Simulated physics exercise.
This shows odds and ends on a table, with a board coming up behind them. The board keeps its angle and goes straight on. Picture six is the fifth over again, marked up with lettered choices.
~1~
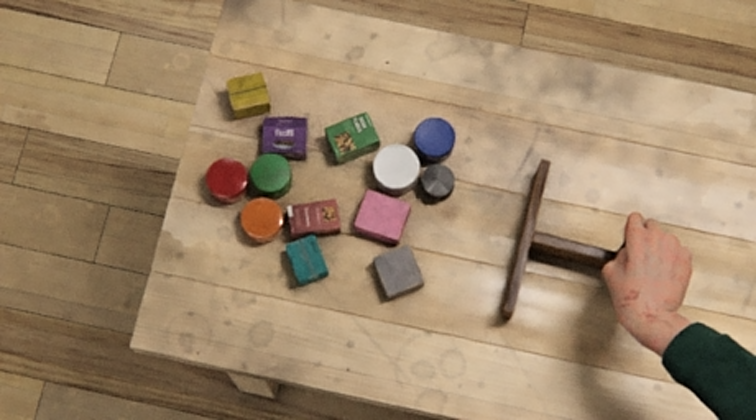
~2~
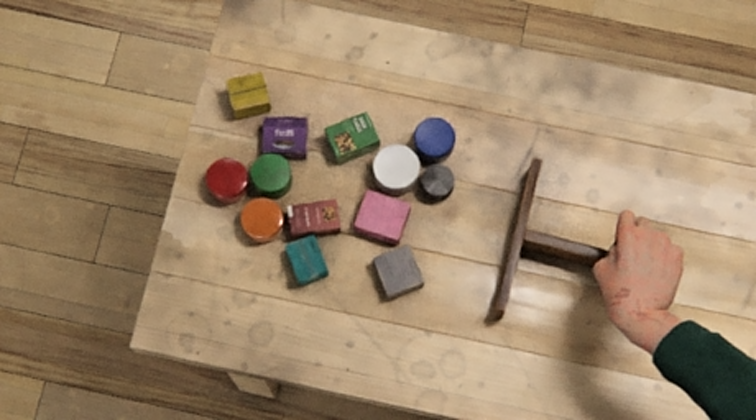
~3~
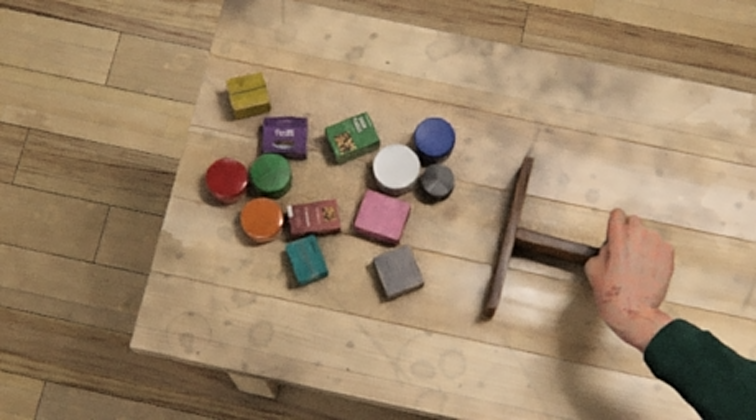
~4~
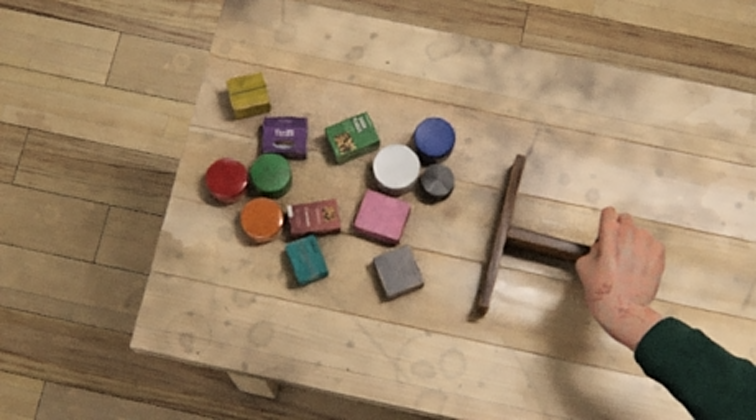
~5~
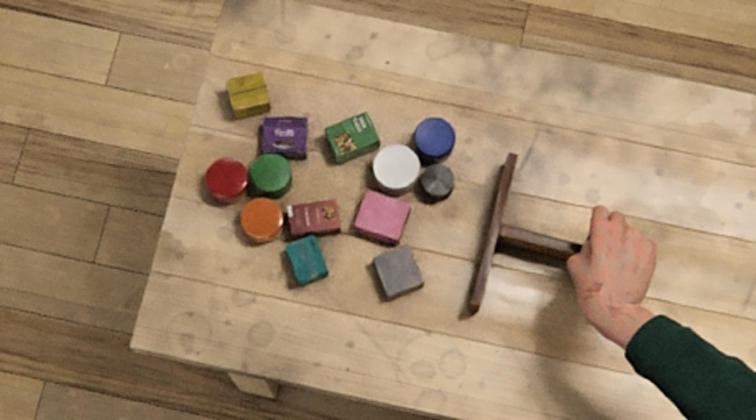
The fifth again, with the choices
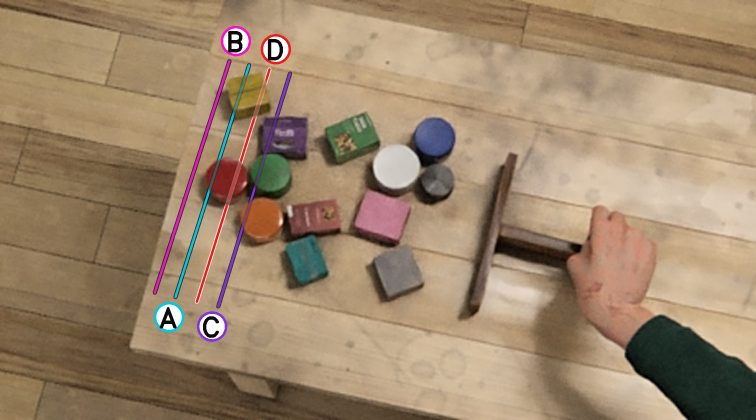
A hand slides a dark wooden board slowly left across a table toward scattered colourful objects.
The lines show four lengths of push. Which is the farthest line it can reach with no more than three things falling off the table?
The farthest such stop is C.
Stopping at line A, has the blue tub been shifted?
By then, yes.
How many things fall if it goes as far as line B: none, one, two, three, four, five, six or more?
By then, six or more.
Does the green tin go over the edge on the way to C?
No.
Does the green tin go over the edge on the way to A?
Yes.
On the marked copy, A at (213, 178); B at (193, 174); C at (255, 187); D at (234, 183).
Taking C. A third of the way, board (408, 209); blue tub (406, 130); green packet (346, 131).
Two thirds of the way, board (322, 191); yellow box (233, 75); orange pot (194, 224).
When it is over, board (257, 177); red pot over the edge; orange pot over the edge; two fallen.
As for the rest, A drops five; B drops nine; D drops four.
